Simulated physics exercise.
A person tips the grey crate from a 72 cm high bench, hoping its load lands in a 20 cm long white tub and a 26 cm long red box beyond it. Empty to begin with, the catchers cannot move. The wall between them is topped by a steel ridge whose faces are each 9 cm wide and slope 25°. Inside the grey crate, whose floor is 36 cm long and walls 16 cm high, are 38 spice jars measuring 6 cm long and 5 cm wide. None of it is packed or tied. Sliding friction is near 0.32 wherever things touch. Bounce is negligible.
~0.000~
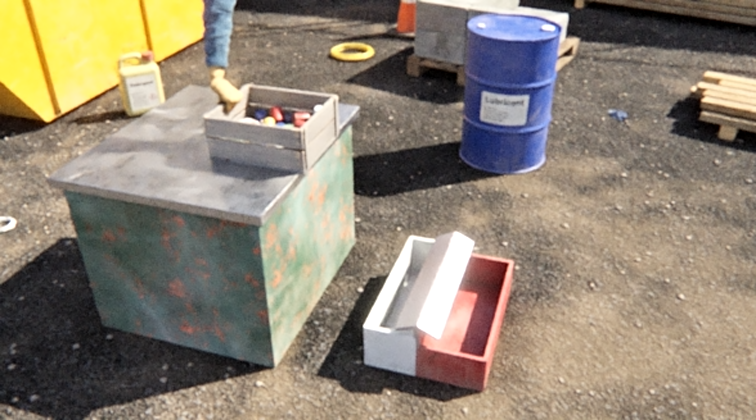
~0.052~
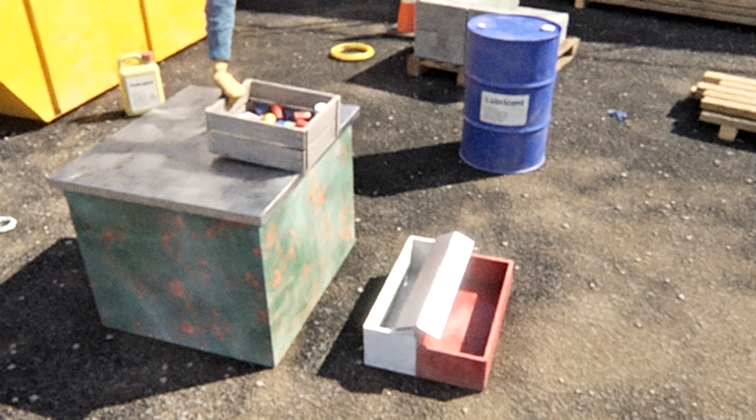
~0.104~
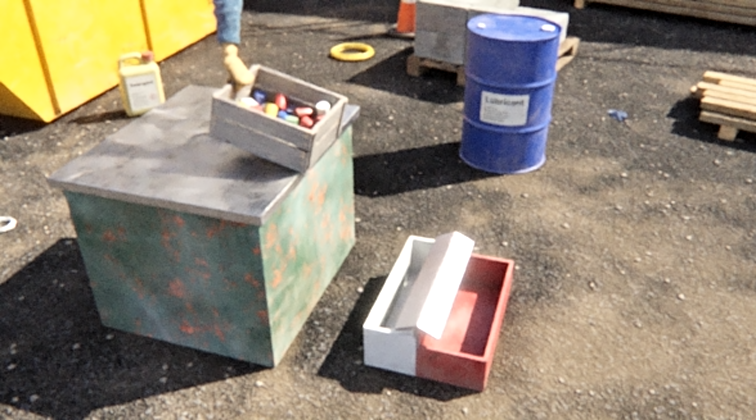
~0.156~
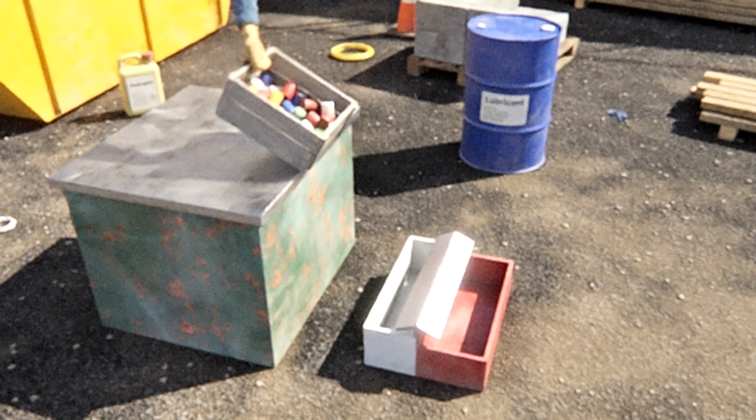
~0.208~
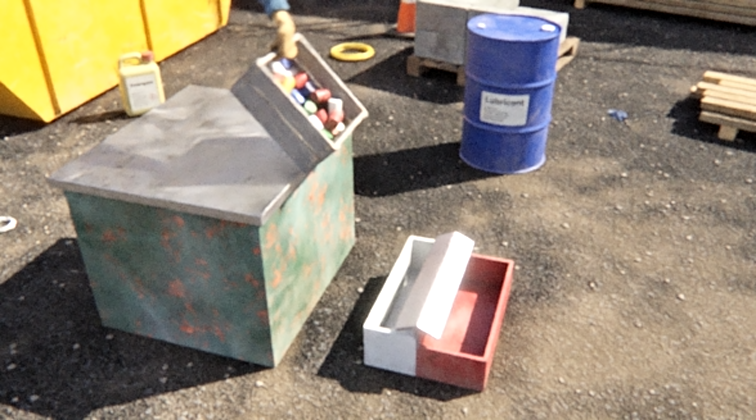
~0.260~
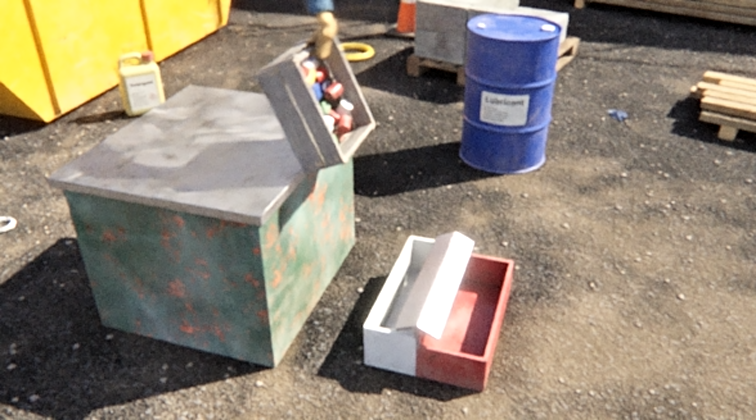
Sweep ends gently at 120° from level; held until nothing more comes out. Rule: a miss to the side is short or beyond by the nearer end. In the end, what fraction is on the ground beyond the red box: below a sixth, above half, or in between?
Once it's all over, one-sixth to one-half of them lie on the ground past the red box.
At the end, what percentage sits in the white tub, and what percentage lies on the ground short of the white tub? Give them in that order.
40 and 0 %.
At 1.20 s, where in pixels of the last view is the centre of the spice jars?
Estimated centre in the last picture: (473, 322).
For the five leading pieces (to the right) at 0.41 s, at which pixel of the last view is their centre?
Close to (392, 115).
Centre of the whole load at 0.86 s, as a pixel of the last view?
Look near pixel (472, 322).
After 0.41 s, tilt 111°; 36 still in the grey crate and 2 in the air.
After 0.60 s, tilt 120°; 5 still in the grey crate and 33 in the air.
After 0.86 s, tilt 120°; 9 in the white tub, 6 in the red box, 13 on the ground beyond the red box and 10 in the air.
Outcome (at 1.20 s), 15 in the white tub, 8 in the red box and 15 on the ground beyond the red box. Asked share, 15 of 38, 39 per cent.
